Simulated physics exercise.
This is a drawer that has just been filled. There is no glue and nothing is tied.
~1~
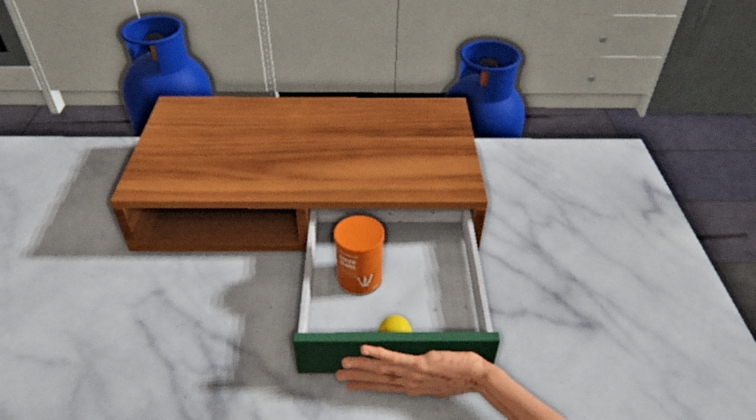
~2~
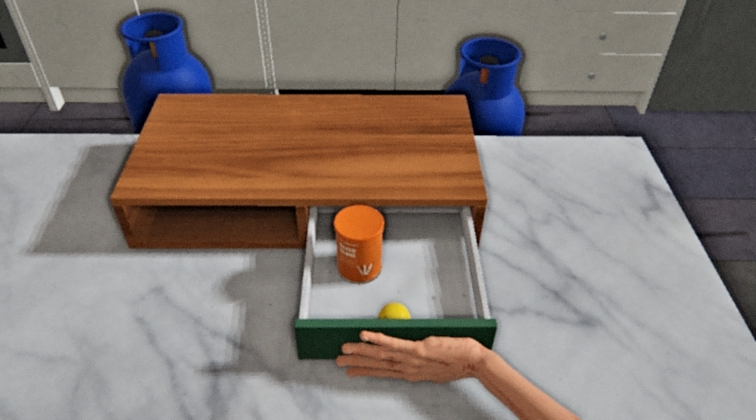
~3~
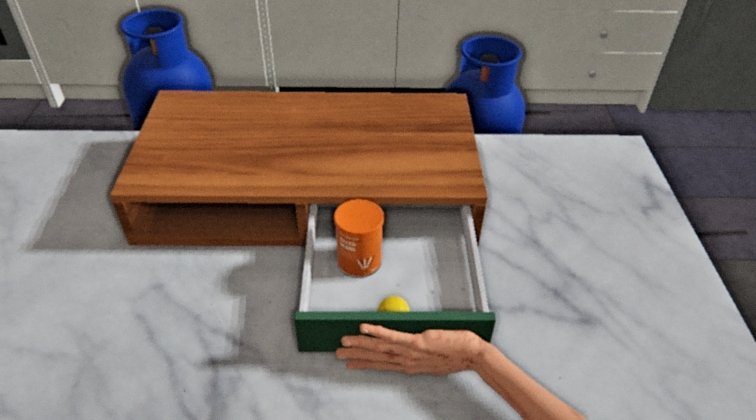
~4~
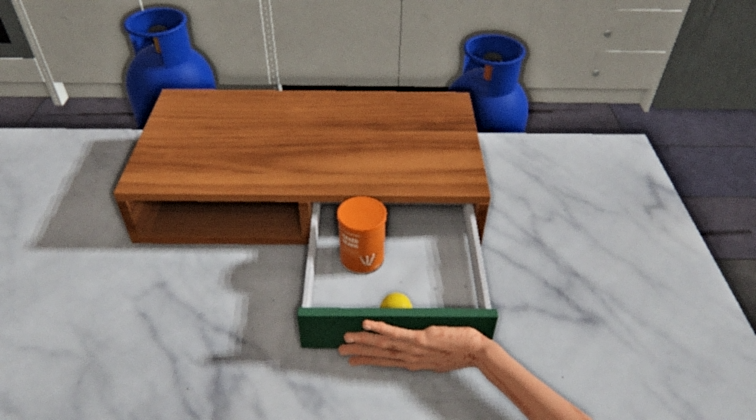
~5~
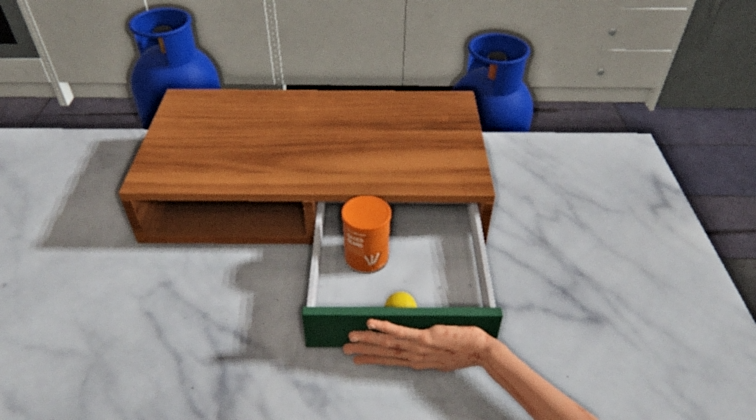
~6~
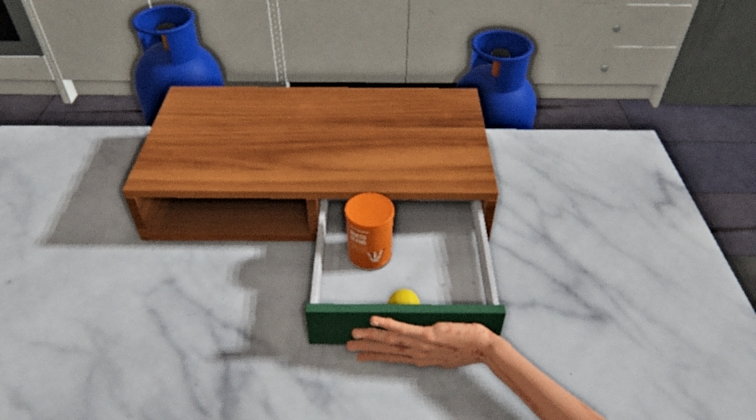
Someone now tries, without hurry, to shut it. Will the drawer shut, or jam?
It stops early.
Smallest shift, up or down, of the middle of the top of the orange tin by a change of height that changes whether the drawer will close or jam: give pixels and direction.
Down, by 12 pixels.
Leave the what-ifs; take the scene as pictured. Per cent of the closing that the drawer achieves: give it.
It comes to rest at close to 60 per cent, I'd say.
Then, 0.32 s on from there, drawer starting in.
Then, 0.50 s on from there, drawer about half in.
In the end, the drawer will not close.
